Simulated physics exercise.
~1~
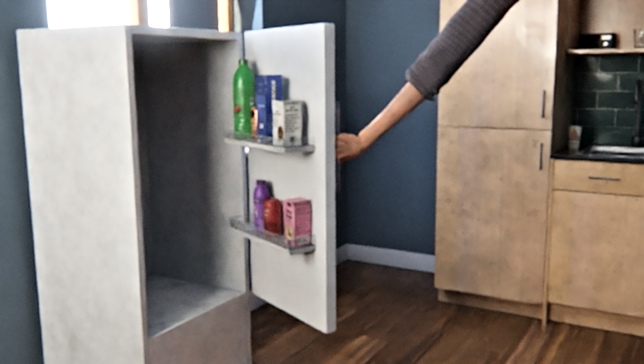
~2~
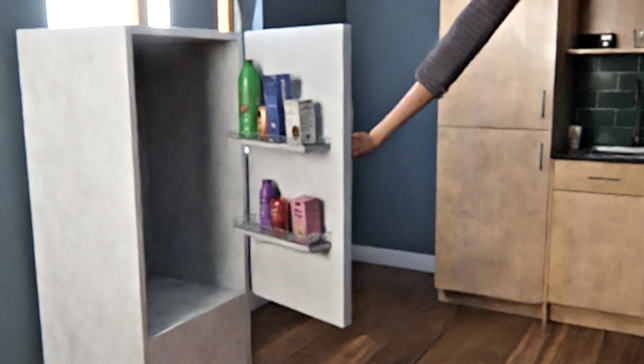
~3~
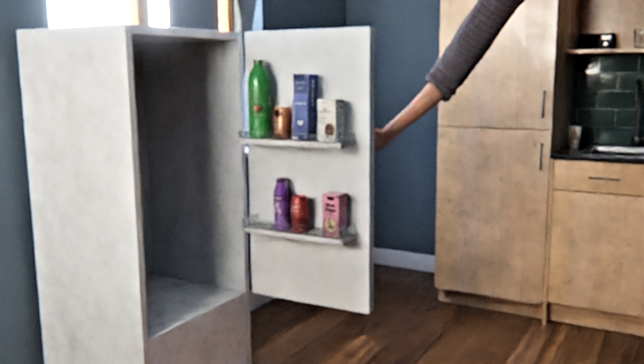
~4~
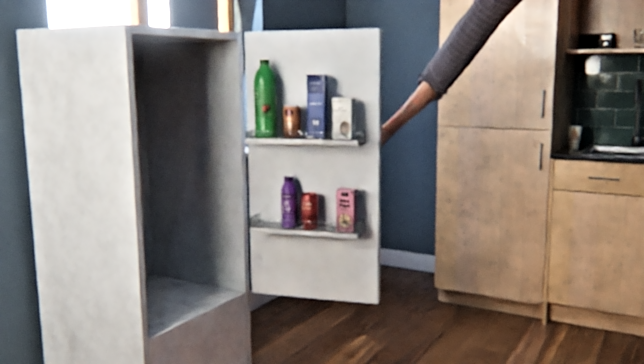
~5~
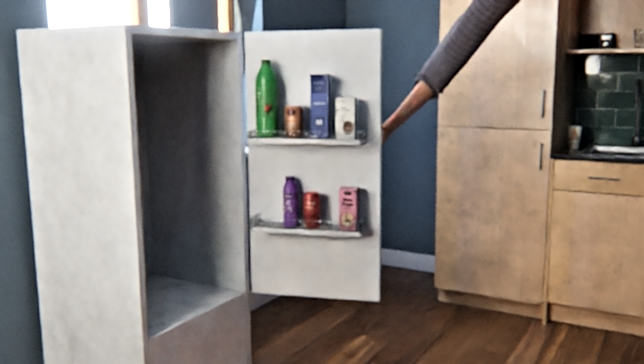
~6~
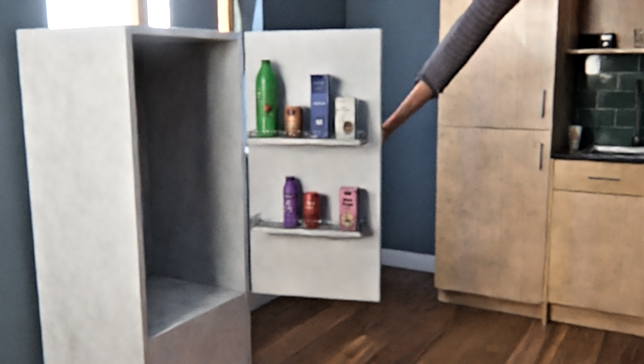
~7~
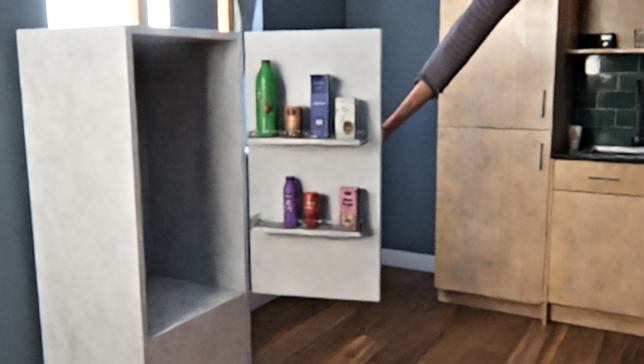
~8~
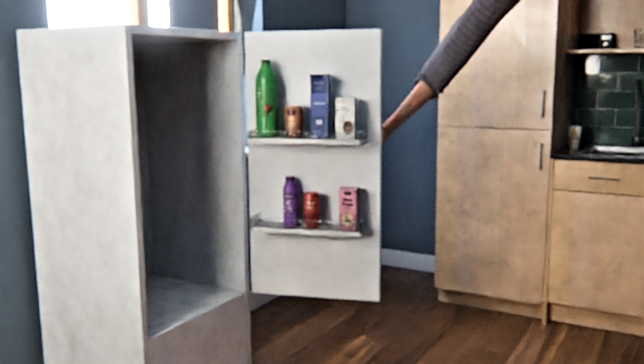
An arm in a grey sleeve swung the door of an empty white fridge further open to the right, then held it still, and the bottles, cartons and cans on its two racks rode along and stayed standing upright in place.
